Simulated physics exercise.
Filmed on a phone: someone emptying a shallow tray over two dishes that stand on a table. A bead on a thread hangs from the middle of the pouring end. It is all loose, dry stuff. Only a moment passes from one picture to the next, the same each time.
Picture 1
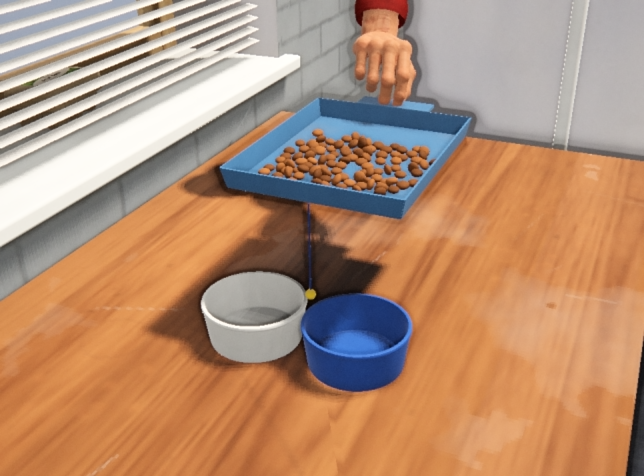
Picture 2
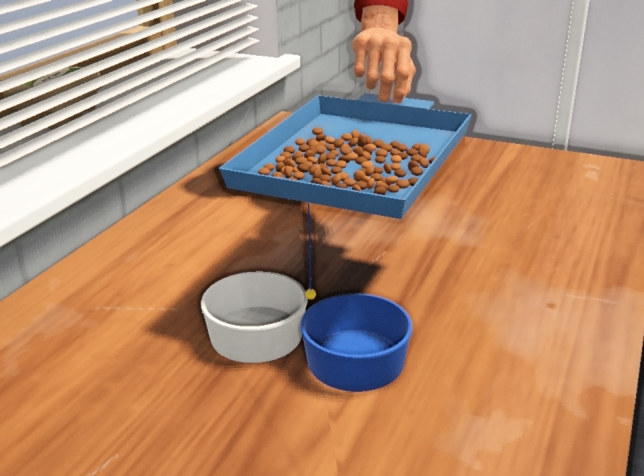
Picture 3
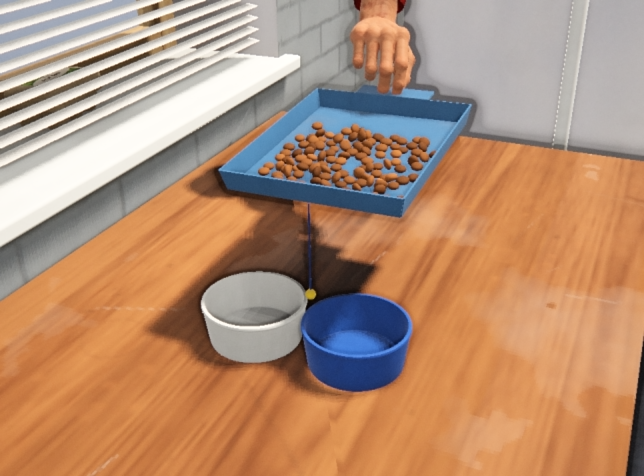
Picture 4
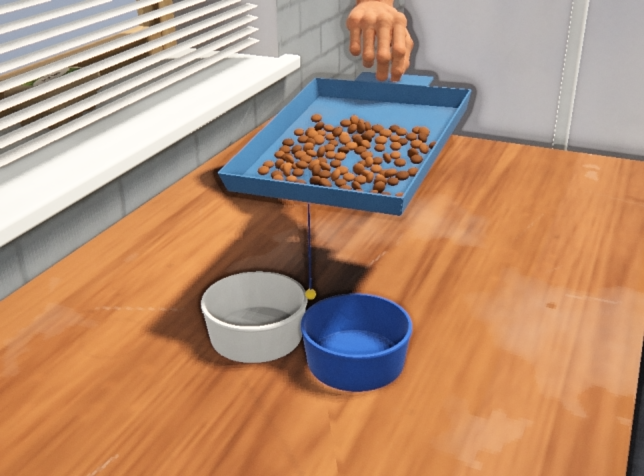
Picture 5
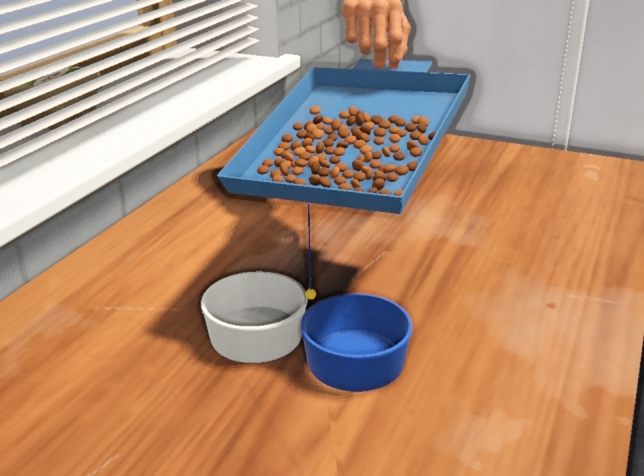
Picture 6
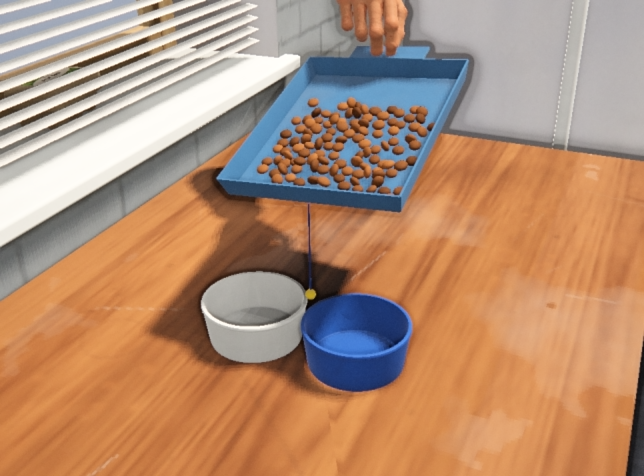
A shallow blue tray of brown kibble starts nearly flat above a white dish and a blue dish on a wooden table. A hand at its far edge then steadily raises that side, and the tray slants toward the viewer, its near left corner dipping slightly while the kibble stays on it.
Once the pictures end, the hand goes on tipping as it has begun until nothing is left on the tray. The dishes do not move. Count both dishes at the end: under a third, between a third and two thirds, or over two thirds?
They take between a third and two thirds between them.
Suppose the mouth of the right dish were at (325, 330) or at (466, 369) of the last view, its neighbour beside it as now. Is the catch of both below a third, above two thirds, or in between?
At the first place over two thirds, at the second less than a third.
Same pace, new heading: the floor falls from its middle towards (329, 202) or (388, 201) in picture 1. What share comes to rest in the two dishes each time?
About 50 and 80 per cent.
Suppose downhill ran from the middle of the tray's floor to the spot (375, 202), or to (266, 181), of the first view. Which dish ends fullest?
In turn: The dish on the right; the left one.
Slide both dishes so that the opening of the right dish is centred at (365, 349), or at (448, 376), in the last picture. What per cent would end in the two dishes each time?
First some 70, then 10 per cent.
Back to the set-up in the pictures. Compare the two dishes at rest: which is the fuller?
That is the left one.
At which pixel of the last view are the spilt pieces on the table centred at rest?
At about (246, 394).
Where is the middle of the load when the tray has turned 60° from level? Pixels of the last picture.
At about (297, 157).
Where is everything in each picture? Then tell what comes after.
The first picture shows corners of the pouring end at (226, 166) and (401, 197), level; middle of the load at (341, 166), bits of dog kibble; left dish at (230, 341); right dish at (335, 369); bead on its thread at (311, 294).
The second picture shows corners of the pouring end at (226, 167) and (401, 197), level; middle of the load at (341, 165).
The third picture shows corners of the pouring end at (225, 169) and (401, 196), tipped barely, lowest at the left corner; middle of the load at (341, 161).
The fourth picture shows corners of the pouring end at (224, 171) and (399, 195), tipped a little, lowest at the left corner; middle of the load at (340, 157).
The fifth picture shows corners of the pouring end at (224, 173) and (398, 194), tipped a little, lowest at the left corner; middle of the load at (339, 152).
The sixth picture shows corners of the pouring end at (223, 176) and (397, 193), tipped clearly, lowest at the left corner; middle of the load at (338, 147); left dish at (230, 341); right dish at (335, 369).
Soon after the last picture, tray tipped steeply; all on the tray.
A little later, tray tipped right over; about half on the tray; a small part in the left dish; a small part outside both; about a third in the air.
Later still, tray tipped past a quarter turn; a stray few in the right dish; about half in the left dish; about half outside both.
At rest, tray tipped past a quarter turn; a stray few in the right dish; about half in the left dish; about half outside both.
